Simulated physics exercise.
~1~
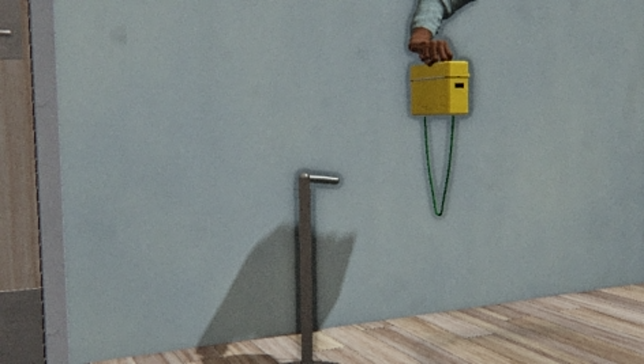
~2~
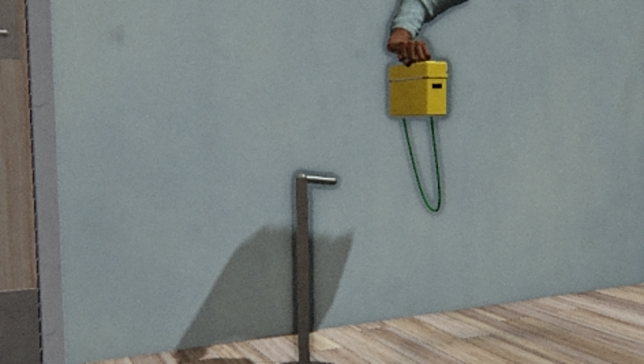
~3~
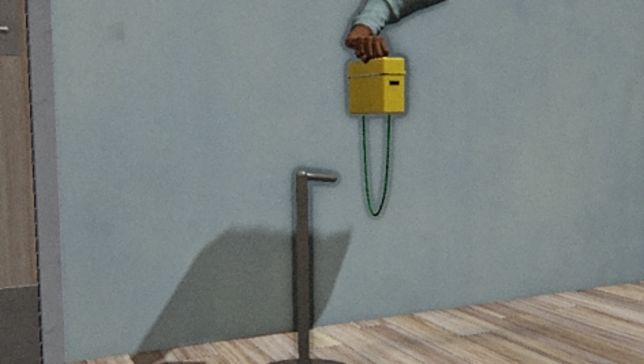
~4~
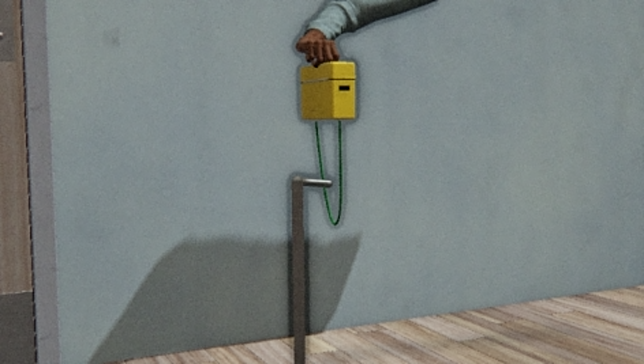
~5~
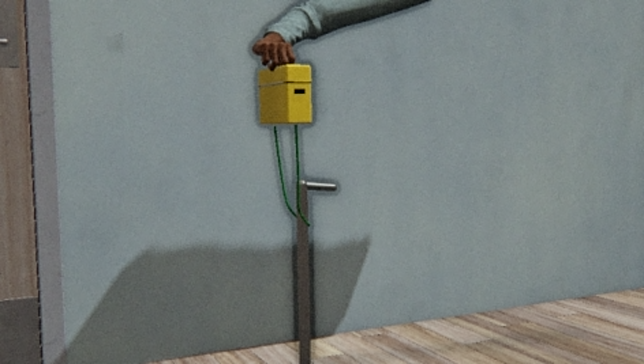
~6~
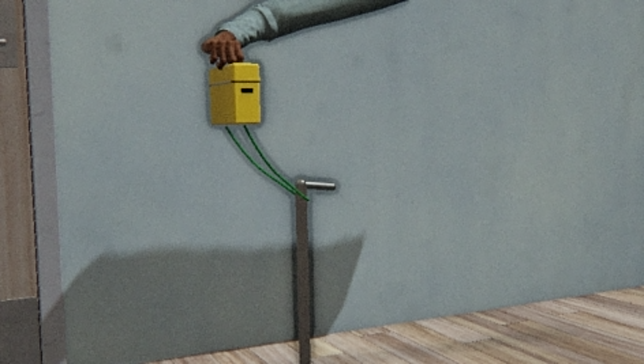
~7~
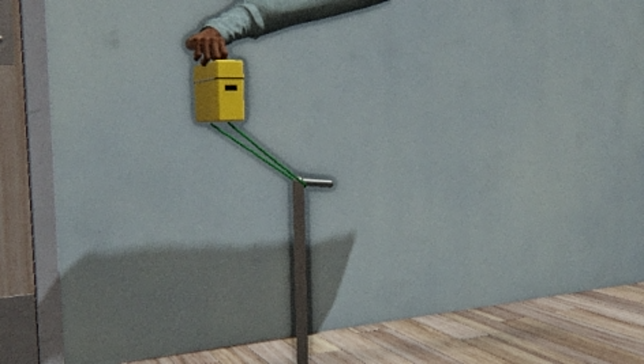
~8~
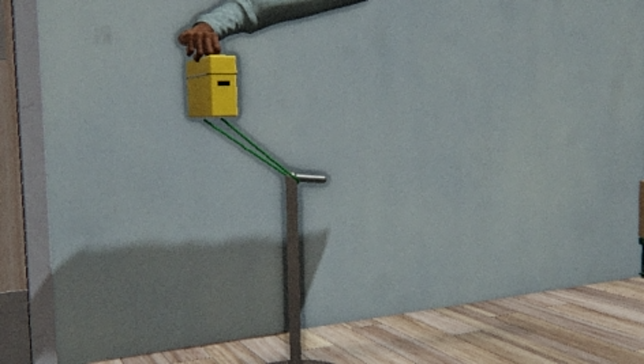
In a room with a plain blue-grey wall and a pale wooden floor, seen from the side by a slightly swaying camera, a dark metal post with a short silvery hook stands near the middle. A hand in a grey-blue sleeve holds an upright yellow case at the upper right, a green loop of lace hanging beneath it. The hand carries the case left towards the post. As the case passes above it, the loop catches on the post at the hook and trails behind. The case continues left, drawing the loop slantwise until it is tight, and the hand stops.
